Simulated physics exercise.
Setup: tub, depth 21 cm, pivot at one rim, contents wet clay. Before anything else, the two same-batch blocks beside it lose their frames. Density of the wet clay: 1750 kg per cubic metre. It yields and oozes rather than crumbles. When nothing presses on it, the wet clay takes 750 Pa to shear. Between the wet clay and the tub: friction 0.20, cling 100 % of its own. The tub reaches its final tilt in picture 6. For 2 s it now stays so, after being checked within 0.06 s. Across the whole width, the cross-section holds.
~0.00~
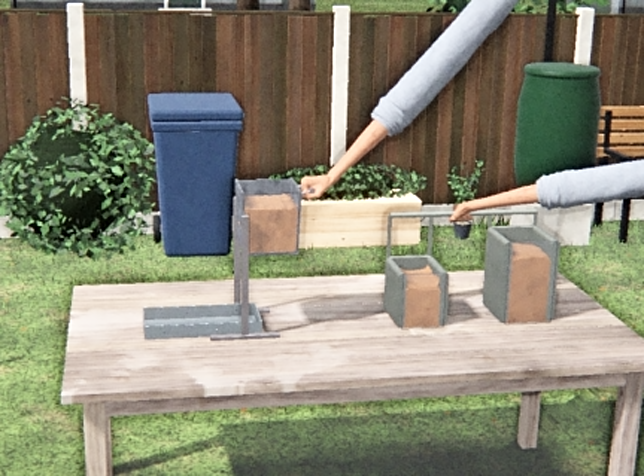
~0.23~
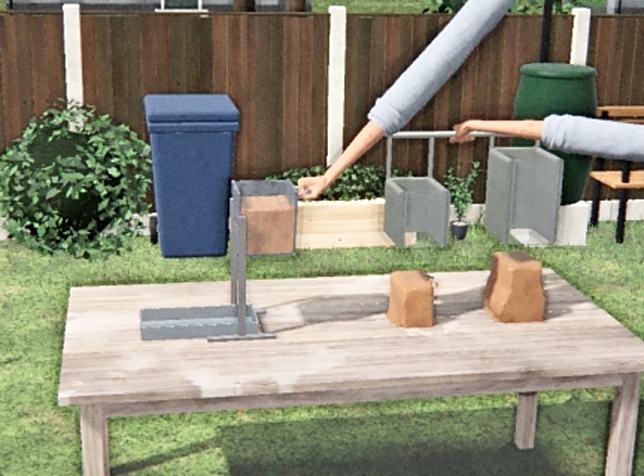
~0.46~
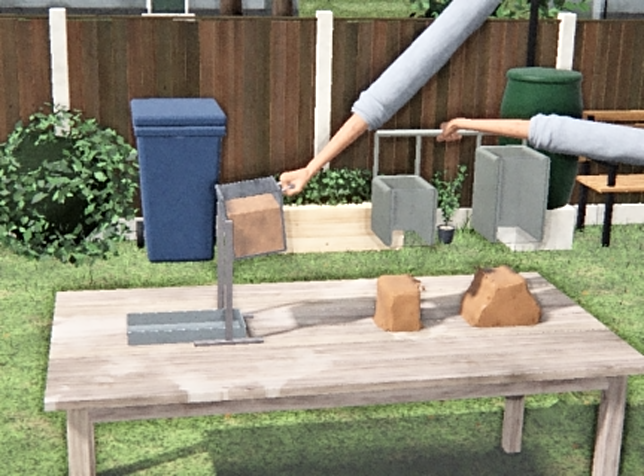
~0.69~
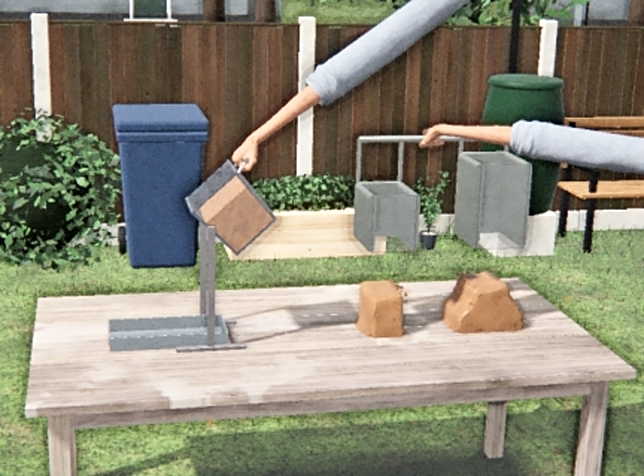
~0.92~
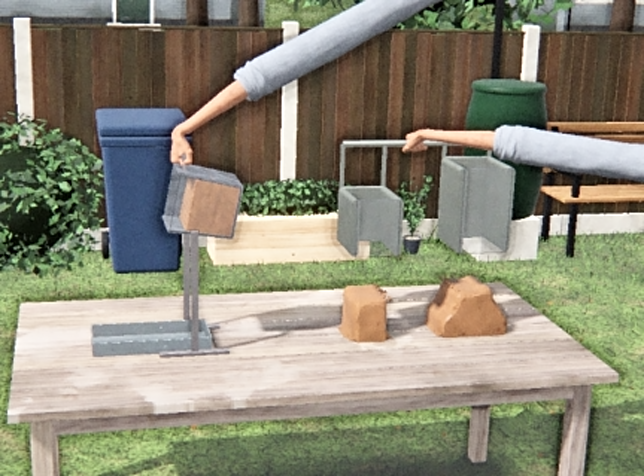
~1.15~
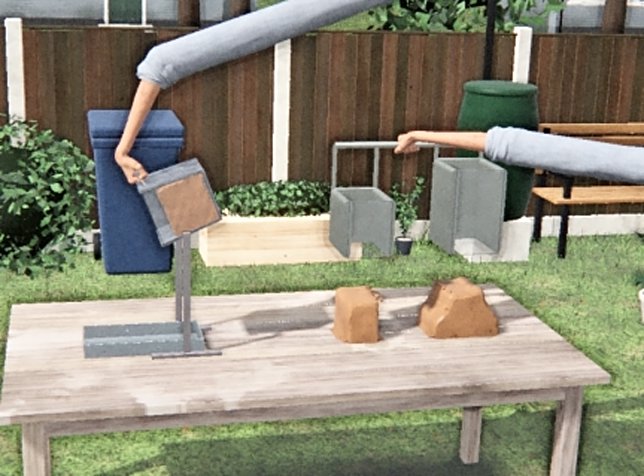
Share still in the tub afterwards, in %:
Around 18 %.
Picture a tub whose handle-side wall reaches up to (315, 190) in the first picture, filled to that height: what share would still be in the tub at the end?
35 %.
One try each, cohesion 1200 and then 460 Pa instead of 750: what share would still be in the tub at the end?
Try one gives 100 per cent, try two gives 25 per cent.
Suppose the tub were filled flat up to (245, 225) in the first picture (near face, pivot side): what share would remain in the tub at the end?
That gives some 55 %.
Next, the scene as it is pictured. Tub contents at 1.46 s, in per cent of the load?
About 65 %.
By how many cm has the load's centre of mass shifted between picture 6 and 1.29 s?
Distance: About 4 cm.
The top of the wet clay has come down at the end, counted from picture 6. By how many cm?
About 0 cm.
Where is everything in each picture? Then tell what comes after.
In the first frame, handle-side rim at (299, 192), tilt 0 degrees; top of the wet clay at (292, 208); blocks stand 16 cm, 26 cm (left to right).
In the second frame, handle-side rim at (296, 193), tilt 0 degrees; top of the wet clay at (289, 209); blocks stand 16 cm, 22 cm (left to right).
In the third frame, handle-side rim at (279, 190), tilt 8 degrees; top of the wet clay at (276, 207); blocks stand 16 cm, 18 cm (left to right).
In the fourth frame, handle-side rim at (235, 174), tilt 42 degrees; top of the wet clay at (243, 189); blocks stand 16 cm, 18 cm (left to right).
In the fifth frame, handle-side rim at (179, 176), tilt 79 degrees; top of the wet clay at (200, 181); blocks stand 16 cm, 18 cm (left to right).
In the sixth frame, handle-side rim at (141, 194), tilt 111 degrees; top of the wet clay at (198, 175); blocks stand 16 cm, 18 cm (left to right).
After 1.29 s, the tub is at 111 degrees and holds 100 %.
After 1.46 s, the tub is at 111 degrees and holds 67 %.
After 1.63 s, the tub is at 111 degrees and holds 40 %.
After 1.80 s, the tub is at 111 degrees and holds 20 %.
After 3.15 s, at the end, the tub is at 111 degrees and holds 18 %.
